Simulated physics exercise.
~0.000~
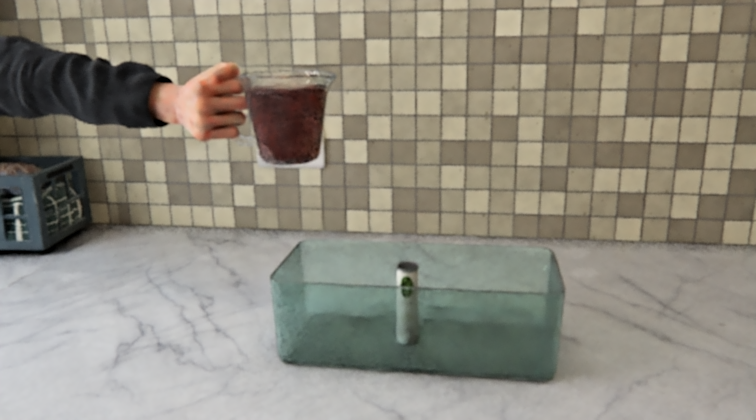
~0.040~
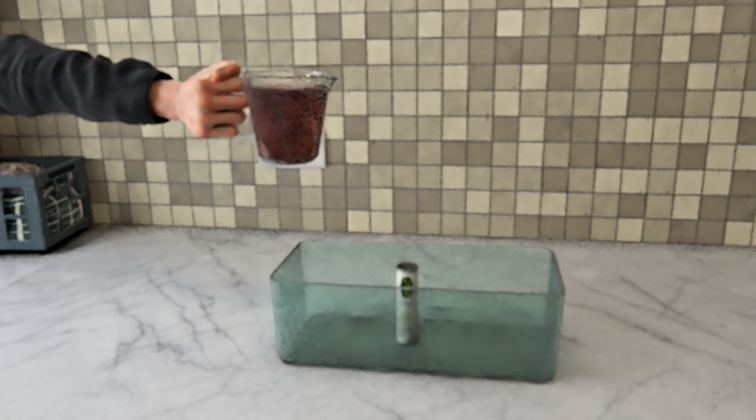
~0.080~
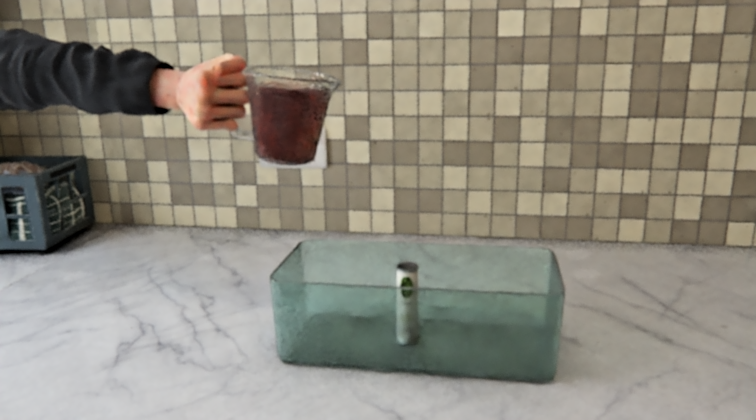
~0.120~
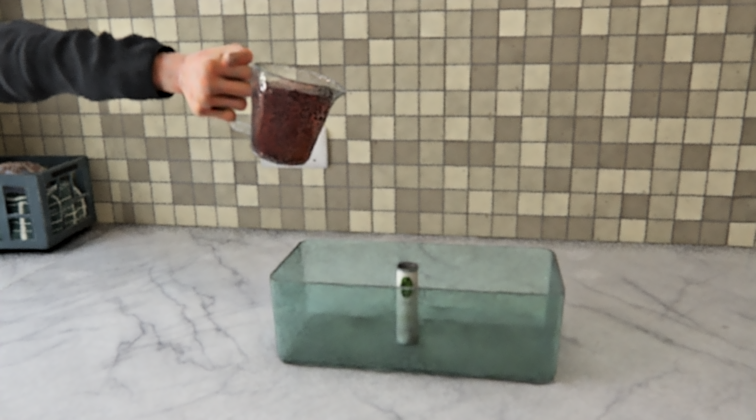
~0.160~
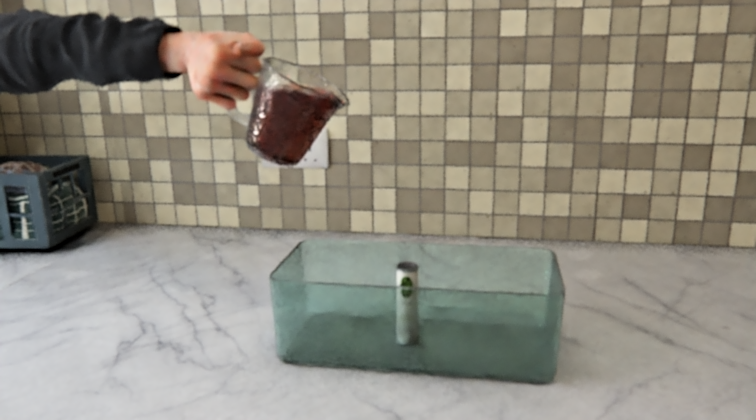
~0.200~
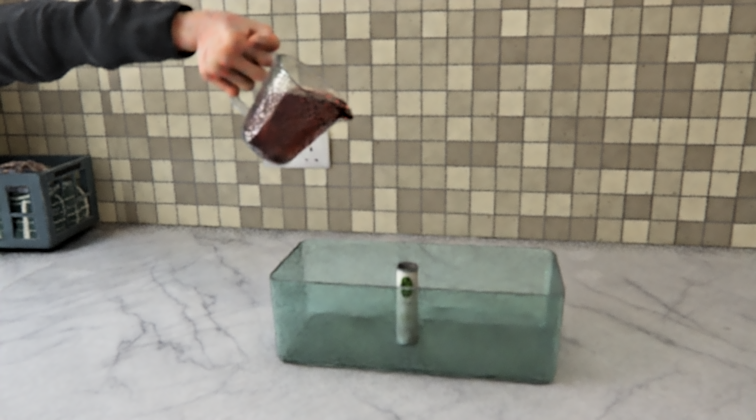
In the video, a hand holds a clear jug of dark reddish-brown liquid above and left of a greenish transparent basin containing a small upright tin on a marble counter, then smoothly tilts the jug rightward until liquid reaches its rim.
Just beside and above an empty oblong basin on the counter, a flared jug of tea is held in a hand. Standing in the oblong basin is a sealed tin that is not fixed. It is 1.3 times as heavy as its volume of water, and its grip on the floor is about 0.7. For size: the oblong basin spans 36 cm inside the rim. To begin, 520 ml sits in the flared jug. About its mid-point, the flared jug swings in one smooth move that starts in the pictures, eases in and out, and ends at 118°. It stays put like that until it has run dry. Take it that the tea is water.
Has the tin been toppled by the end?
My bet is it capsizes.
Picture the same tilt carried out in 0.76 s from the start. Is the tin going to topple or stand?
The tin tips over.
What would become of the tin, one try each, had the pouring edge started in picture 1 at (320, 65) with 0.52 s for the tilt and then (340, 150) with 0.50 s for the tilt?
First it falls; then it falls.
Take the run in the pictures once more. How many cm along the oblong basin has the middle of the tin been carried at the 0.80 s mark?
Estimate: Around 7 cm.
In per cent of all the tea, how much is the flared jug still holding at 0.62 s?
1 %.
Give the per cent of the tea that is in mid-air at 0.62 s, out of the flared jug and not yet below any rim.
Around 10 per cent of the liquid is in flight.
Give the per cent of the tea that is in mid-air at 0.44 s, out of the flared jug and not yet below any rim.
46 %.
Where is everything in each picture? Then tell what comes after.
In the first picture, it leans 0°; its right rim is at (336, 75); the tea meets the walls at (251, 87) and (327, 87); the oblong basin's rim runs from (286, 260) to (558, 271); the tin's top is at (408, 269).
In the second picture, it leans 2°; its right rim is at (338, 77); the tea meets the walls at (251, 86) and (328, 88).
In the third picture, it leans 7°; its right rim is at (341, 82); the tea meets the walls at (255, 83) and (330, 89).
In the fourth picture, it leans 16°; its right rim is at (346, 91); the tea meets the walls at (259, 83) and (335, 93).
In the fifth picture, it leans 27°; its right rim is at (350, 104); the tea meets the walls at (263, 91) and (343, 97).
In the sixth picture, it leans 41°; its right rim is at (352, 119); the tea meets the walls at (255, 107) and (344, 106); 1 per cent is over the edge.
By 0.44 s the tilt is 114° and 30 per cent is still to pour; the tin stands where it began.
By 0.62 s the tilt is 118° and 1 per cent is still to pour; the tin leans 9°.
By 0.80 s the tilt is 118° and 0 per cent is still to pour; the tin lies on its side.
By 1.00 s the tilt is 118° and 0 per cent is still to pour; the tin lies on its side.
At rest the tin lies on its side.
